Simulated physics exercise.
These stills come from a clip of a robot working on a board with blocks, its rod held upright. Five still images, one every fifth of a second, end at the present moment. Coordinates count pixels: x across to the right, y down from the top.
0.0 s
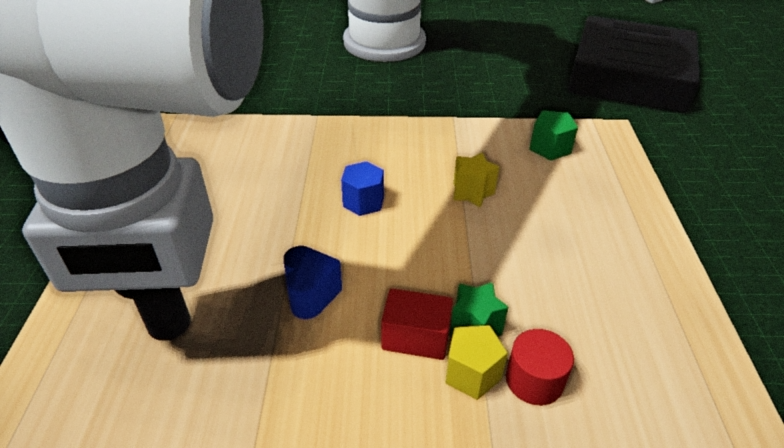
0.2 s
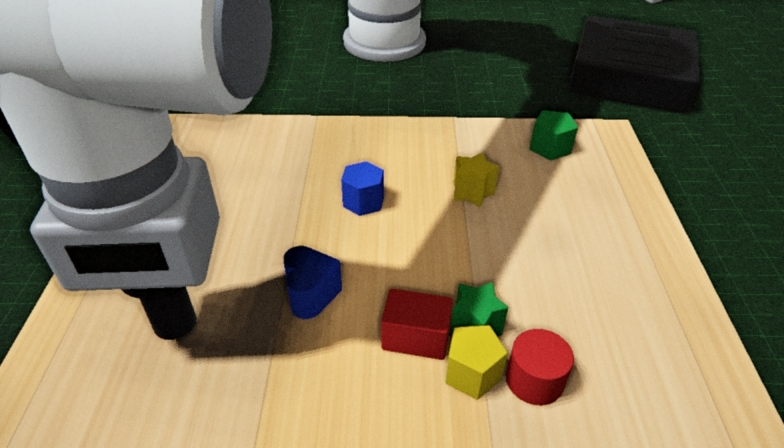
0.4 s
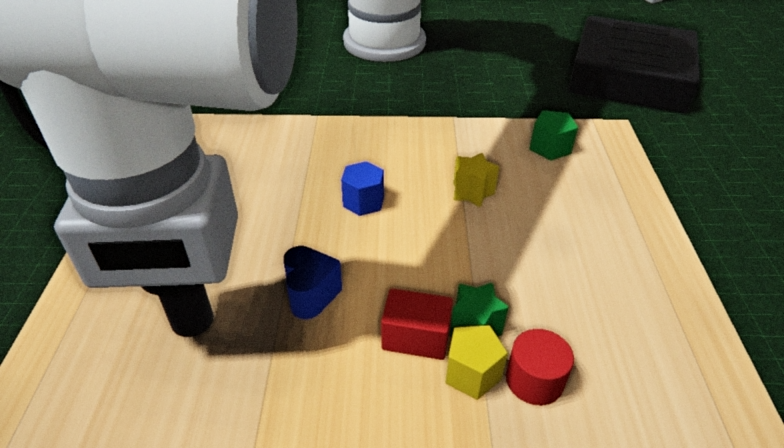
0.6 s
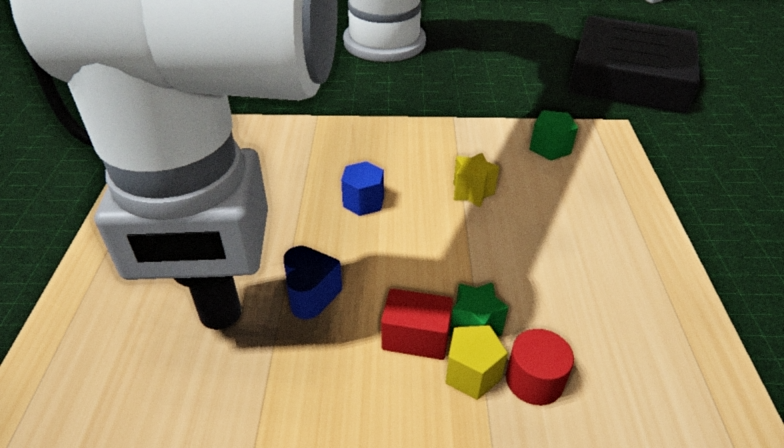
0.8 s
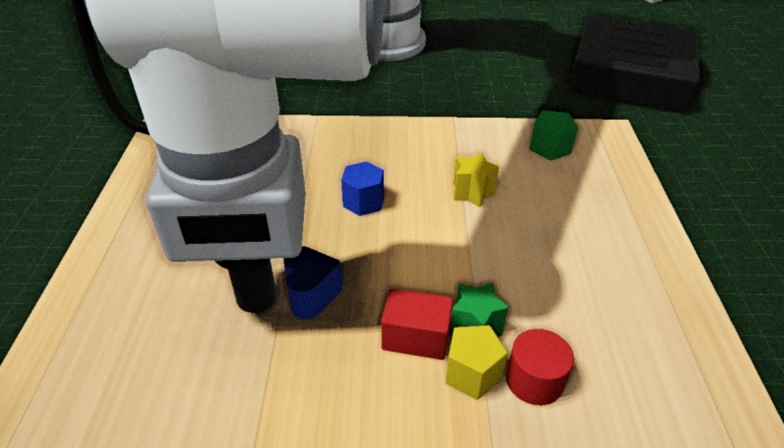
On a wooden board, a robot arm moves its black rod right, toward a blue block.
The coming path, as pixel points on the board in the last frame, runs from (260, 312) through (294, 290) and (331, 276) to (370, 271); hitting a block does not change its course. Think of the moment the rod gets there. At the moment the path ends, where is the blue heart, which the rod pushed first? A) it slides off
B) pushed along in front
The correct letter is B.
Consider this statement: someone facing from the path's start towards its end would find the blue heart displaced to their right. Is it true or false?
The statement is correct.
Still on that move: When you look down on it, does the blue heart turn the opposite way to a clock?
No - that is not the case.
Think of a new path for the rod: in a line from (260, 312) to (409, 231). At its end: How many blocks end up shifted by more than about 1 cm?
The count will be 1.
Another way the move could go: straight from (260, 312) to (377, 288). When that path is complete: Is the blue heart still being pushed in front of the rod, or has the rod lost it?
I'd say it is still being pushed.
What follows on the original path. One third of the way, rod at (292, 275); blue heart at (329, 259).
Two thirds of the way, rod at (330, 261); blue heart at (367, 252), turned 20° clockwise.
At the end, rod at (369, 256); blue heart at (405, 251), turned 30° clockwise; red oblong block unmoved.
